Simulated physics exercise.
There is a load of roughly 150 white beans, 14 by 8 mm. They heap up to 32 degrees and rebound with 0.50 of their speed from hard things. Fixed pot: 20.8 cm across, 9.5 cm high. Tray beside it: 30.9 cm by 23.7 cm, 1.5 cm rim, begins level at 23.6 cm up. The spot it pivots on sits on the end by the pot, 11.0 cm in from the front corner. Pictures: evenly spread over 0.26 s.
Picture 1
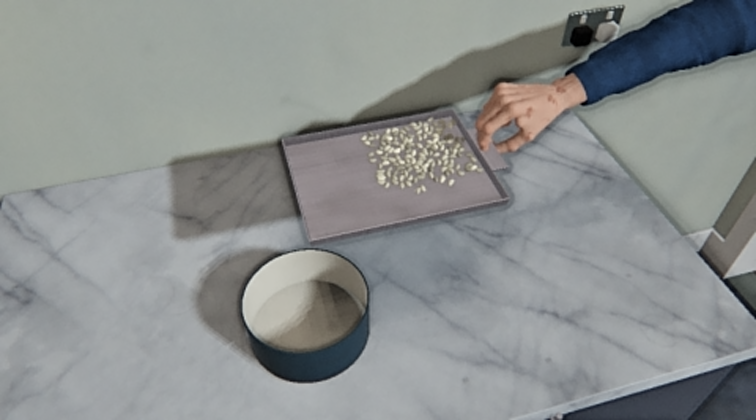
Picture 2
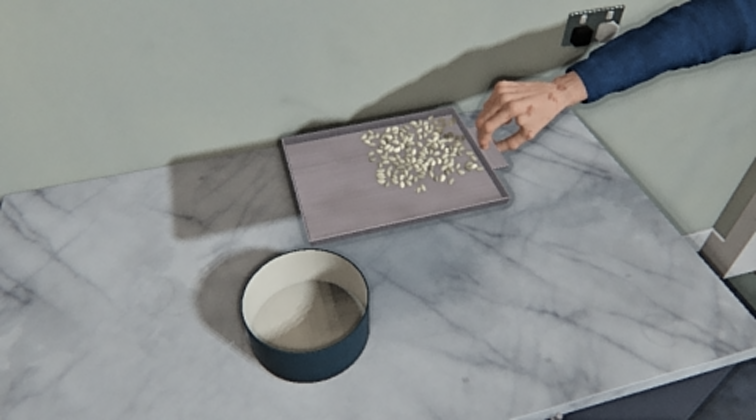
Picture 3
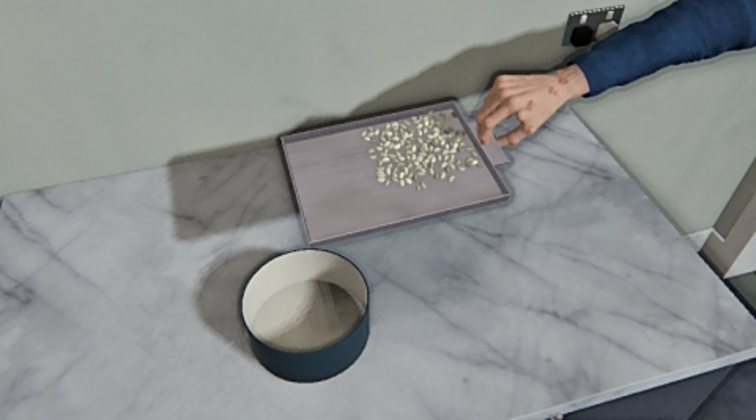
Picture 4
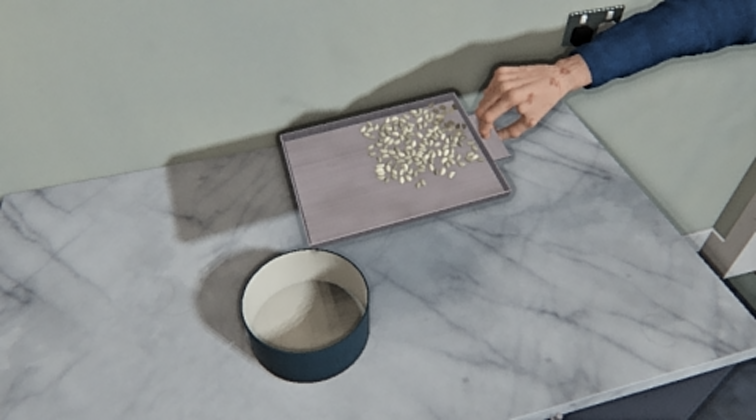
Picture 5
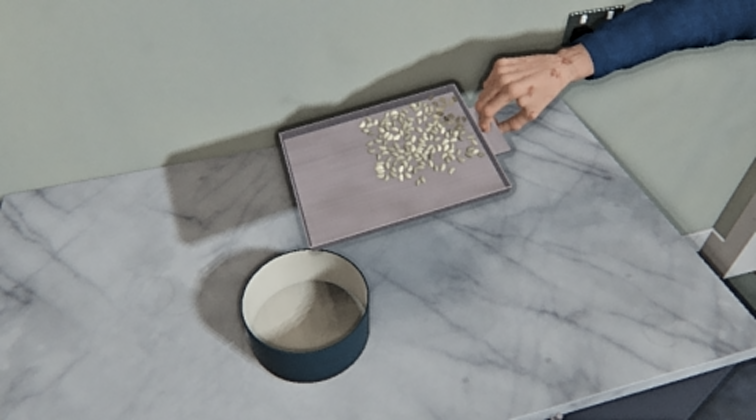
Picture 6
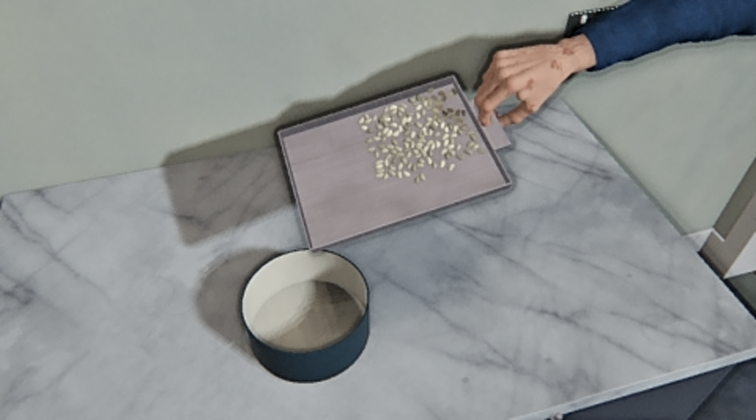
On a marble counter, a hand slowly raises the right side of a tray of white beans.
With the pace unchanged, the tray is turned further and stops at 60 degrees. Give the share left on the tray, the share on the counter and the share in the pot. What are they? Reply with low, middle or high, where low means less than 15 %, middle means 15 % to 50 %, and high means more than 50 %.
My answer: Left on the tray - middle; counter - low; pot - high.
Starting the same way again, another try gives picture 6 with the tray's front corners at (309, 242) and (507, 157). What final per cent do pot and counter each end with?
Pot: 35, counter: 30.
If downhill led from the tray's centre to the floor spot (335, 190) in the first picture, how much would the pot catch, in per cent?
My guess is roughly 30 percent.
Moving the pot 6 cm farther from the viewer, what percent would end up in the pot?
Result after the change: About 50 in a hundred.
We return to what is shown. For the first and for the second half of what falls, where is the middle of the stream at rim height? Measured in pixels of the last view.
Around (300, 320), then around (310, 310).
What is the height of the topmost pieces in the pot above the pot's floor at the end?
It stands at some 2.0 cm.
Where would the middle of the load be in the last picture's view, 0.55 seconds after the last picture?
Approximately (338, 232) in the last view.
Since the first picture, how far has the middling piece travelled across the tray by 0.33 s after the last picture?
5 cm.
Then, 0.33 s after the last picture, tilt 37 degrees; the tray holds 100 %, the pot 0 %.
Then, 0.55 s after the last picture, tilt 52 degrees; the tray holds 95 %, the pot 0 %.
Then, 0.88 s after the last picture, tilt 60 degrees; the tray holds 30 %, the pot 65 %.
In the end, tray 25 %, counter 0 %, pot 75 %.
